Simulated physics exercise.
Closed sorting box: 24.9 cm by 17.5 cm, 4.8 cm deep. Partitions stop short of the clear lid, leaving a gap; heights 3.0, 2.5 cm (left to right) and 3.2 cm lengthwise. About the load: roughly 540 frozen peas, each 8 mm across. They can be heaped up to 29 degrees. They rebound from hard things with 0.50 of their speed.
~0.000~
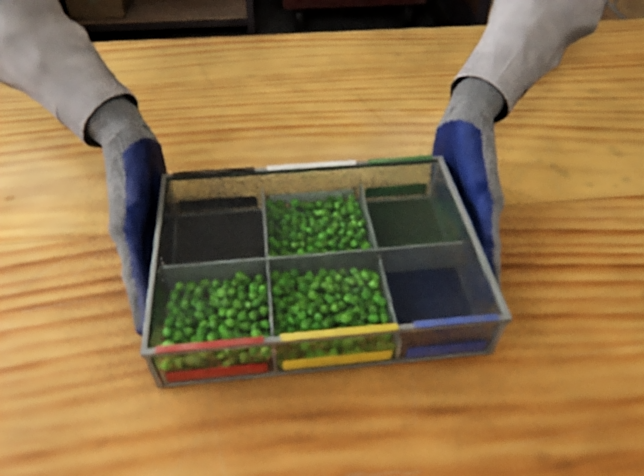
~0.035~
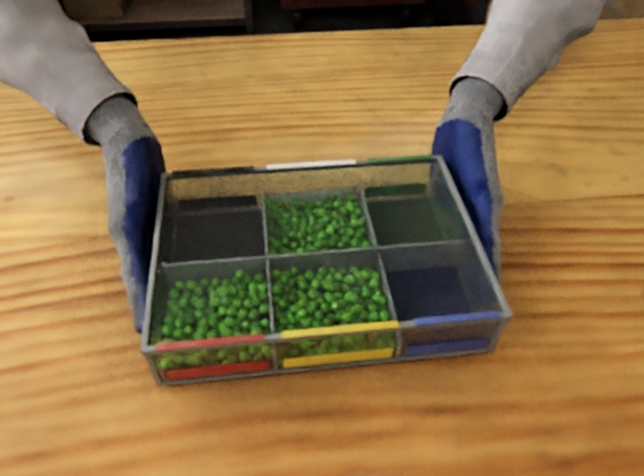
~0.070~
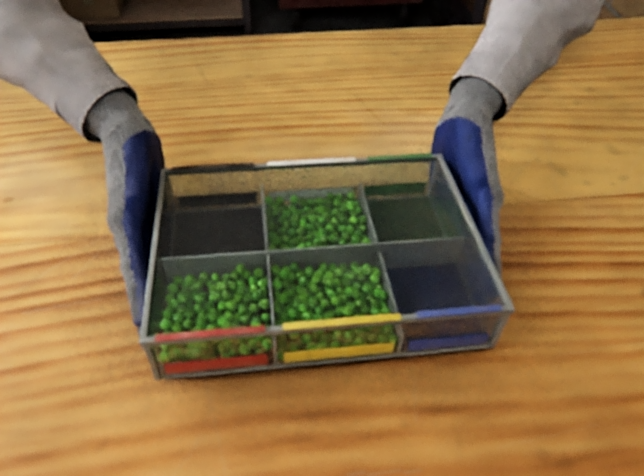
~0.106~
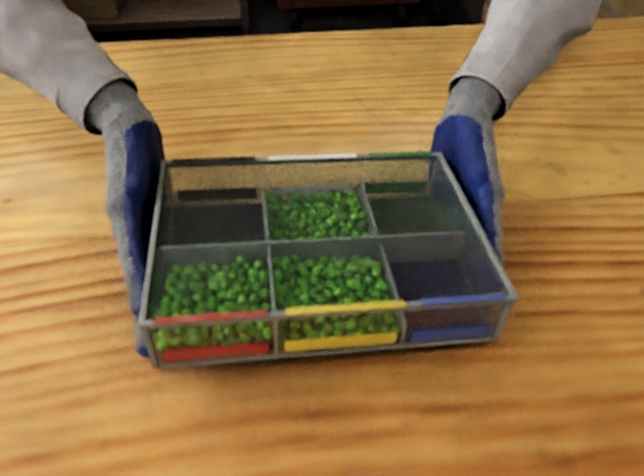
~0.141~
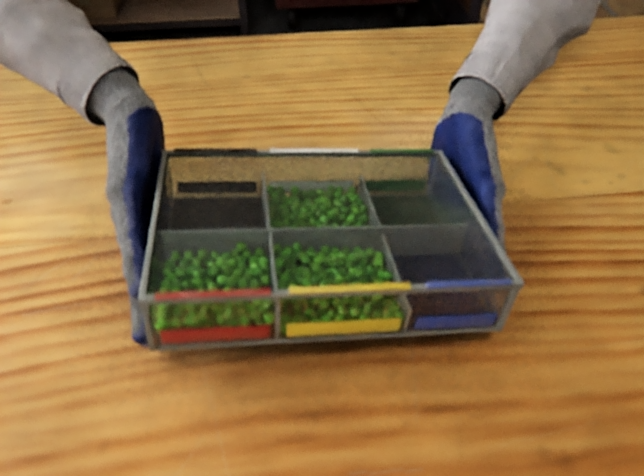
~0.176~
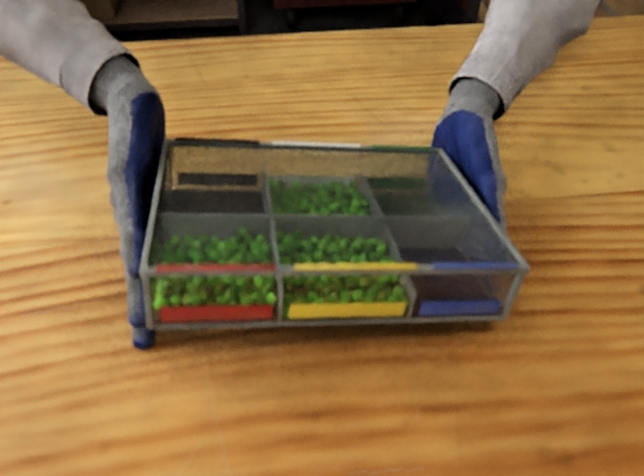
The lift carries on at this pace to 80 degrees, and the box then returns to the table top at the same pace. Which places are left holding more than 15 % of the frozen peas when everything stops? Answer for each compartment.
Red: Crosses the line. Blue: Stays behind the line. Green: Crosses the line. Yellow: Crosses the line. White: Crosses the line. Black: Stays behind the line.
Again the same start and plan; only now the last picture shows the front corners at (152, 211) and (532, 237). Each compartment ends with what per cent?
Final shares: Red 20%, blue 5%, green 15%, yellow 25%, white 30%, black 5%.
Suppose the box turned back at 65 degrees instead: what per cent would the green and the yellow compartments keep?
Green: 10, yellow: 30 (per cent).
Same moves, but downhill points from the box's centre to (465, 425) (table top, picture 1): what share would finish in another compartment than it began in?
I'd estimate about 30 %.
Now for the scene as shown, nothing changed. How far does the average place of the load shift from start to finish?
5.0 cm.
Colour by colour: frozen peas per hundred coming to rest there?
Per cent by compartment - red 20, blue 5, green 20, yellow 20, white 30, black 0.
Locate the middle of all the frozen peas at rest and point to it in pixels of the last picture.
Roughly pixel (334, 242).
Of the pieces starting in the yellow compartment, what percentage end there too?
Something like 50 per cent.
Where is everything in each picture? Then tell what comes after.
Box tilt 0 degrees, front corners at (148, 351) and (504, 316); red 30 %, yellow 40 %, white 30 %, in the first frame.
Box tilt 1 degrees, front corners at (148, 348) and (505, 314), in the second frame.
Box tilt 2 degrees, front corners at (147, 339) and (507, 307), in the third frame.
Box tilt 6 degrees, front corners at (146, 322) and (511, 297), lowest corner right back, in the fourth frame.
Box tilt 10 degrees, front corners at (146, 298) and (516, 283), lowest corner right back, in the fifth frame.
Box tilt 14 degrees, front corners at (147, 270) and (522, 267), lowest corner right back; red 30 %, yellow 40 %, white 30 %. The box's pace is about 120 degrees a second, in the sixth frame.
Then, at 0.82 s, tilt 80 degrees; red 30 %, green 5 %, yellow 30 %, white 30 %.
Then, at 1.24 s, tilt 35 degrees; red 20 %, blue 5 %, green 20 %, yellow 20 %, white 30 %.
After 1.75 s, tilt 0 degrees; red 20 %, blue 5 %, green 20 %, yellow 20 %, white 30 %.
In the end, at 2.3 s, red 20 %, blue 5 %, green 20 %, yellow 20 %, white 30 %, black 0 %.
